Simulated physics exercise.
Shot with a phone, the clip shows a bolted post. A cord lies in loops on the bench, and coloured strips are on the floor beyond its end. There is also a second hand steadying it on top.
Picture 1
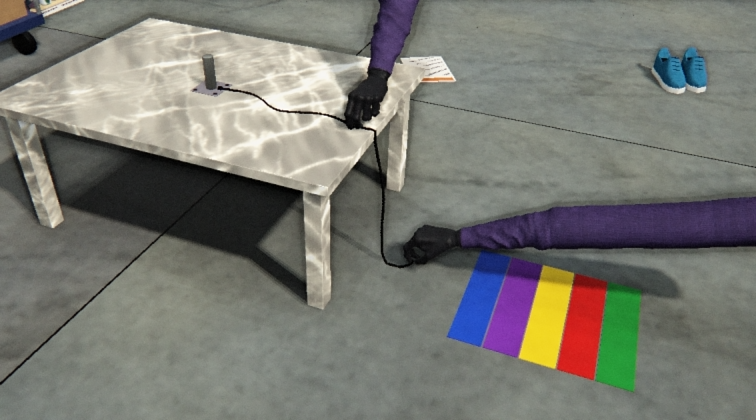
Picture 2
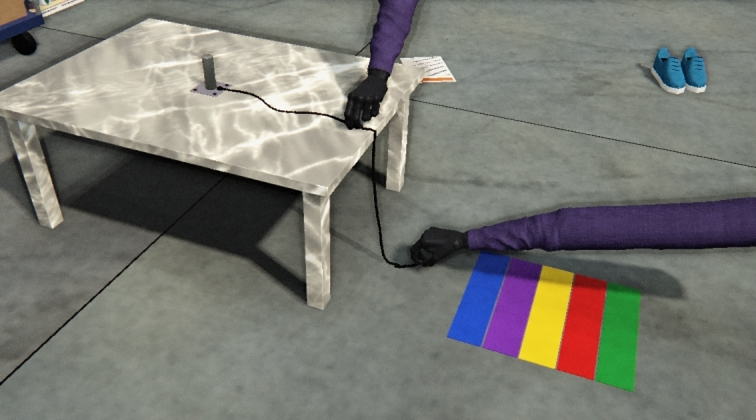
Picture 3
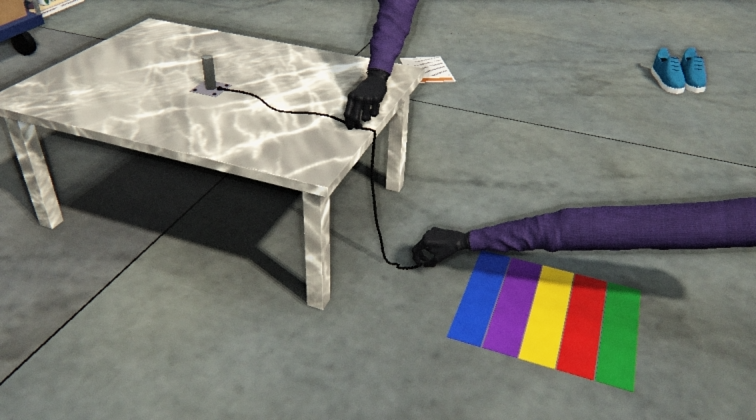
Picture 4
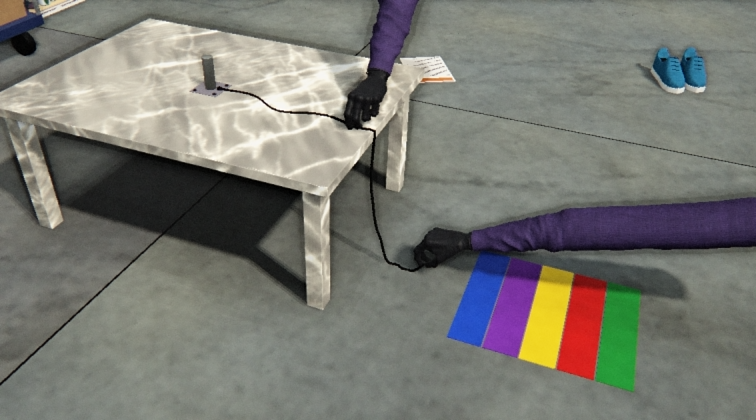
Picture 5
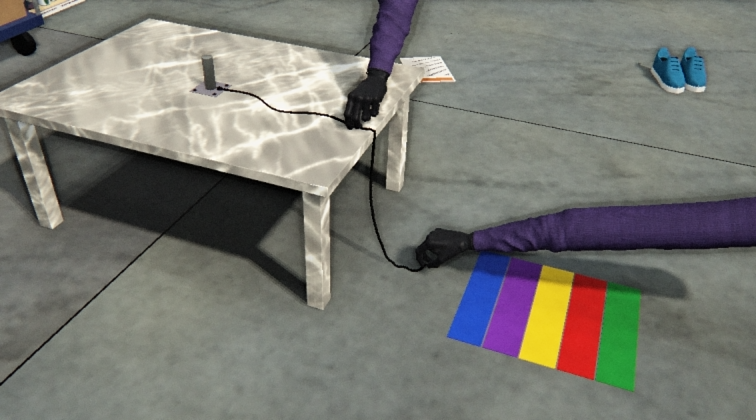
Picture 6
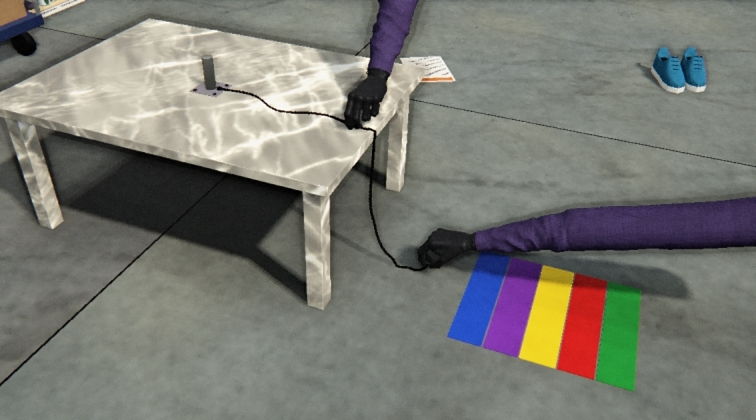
The clip opens on a black cord running from a small upright post across a pale marbled table and over its edge, held by two dark-gloved, purple-sleeved hands. The lower hand shifts very slightly right near the coloured floor strips, drawing the cord's end along, while the upper hand stays nearly still.
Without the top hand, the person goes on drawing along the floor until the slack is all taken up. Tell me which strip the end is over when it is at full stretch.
It is over the purple strip.
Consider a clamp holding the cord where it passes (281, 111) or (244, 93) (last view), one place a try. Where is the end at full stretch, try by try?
In order of the tries, close to (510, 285) and close to (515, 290).
Soon after, end near (463, 274); short of the strips.
After that, end near (496, 283); over blue.
At the stop, end near (515, 288); over purple. It gets as far as the purple strip.
